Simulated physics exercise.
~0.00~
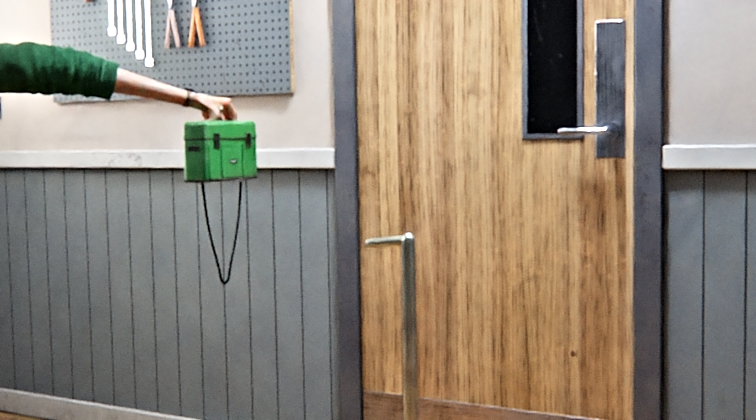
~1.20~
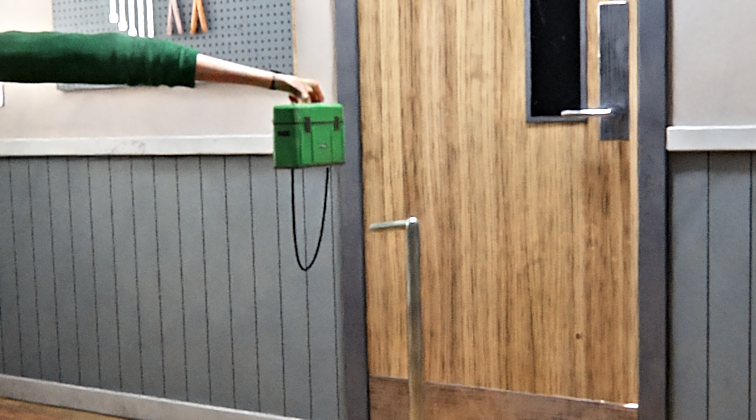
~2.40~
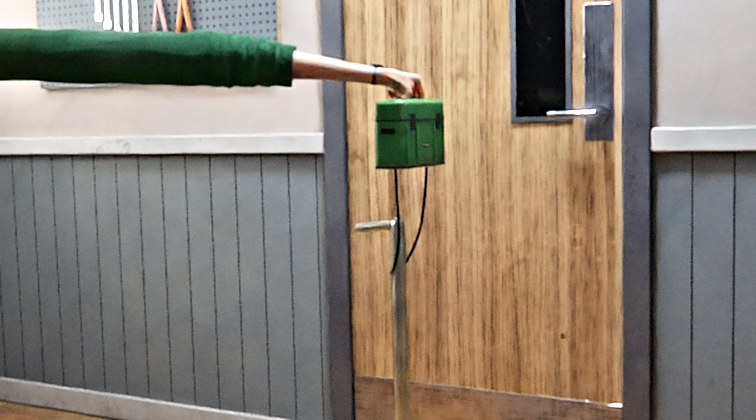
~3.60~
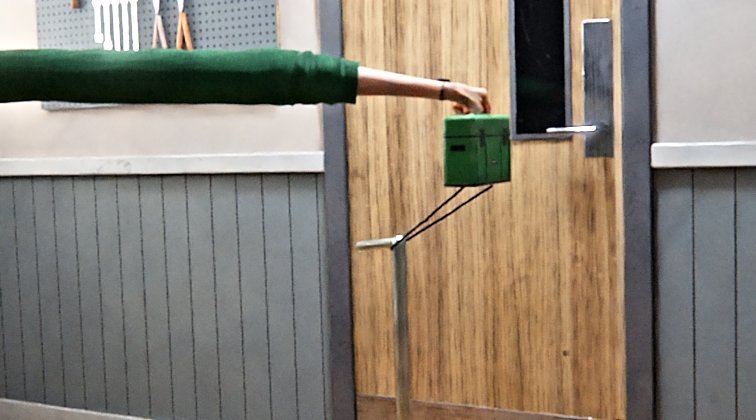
Green case carried right by an outstretched arm, its hanging black loop catching on a metal post and pulling taut past it.
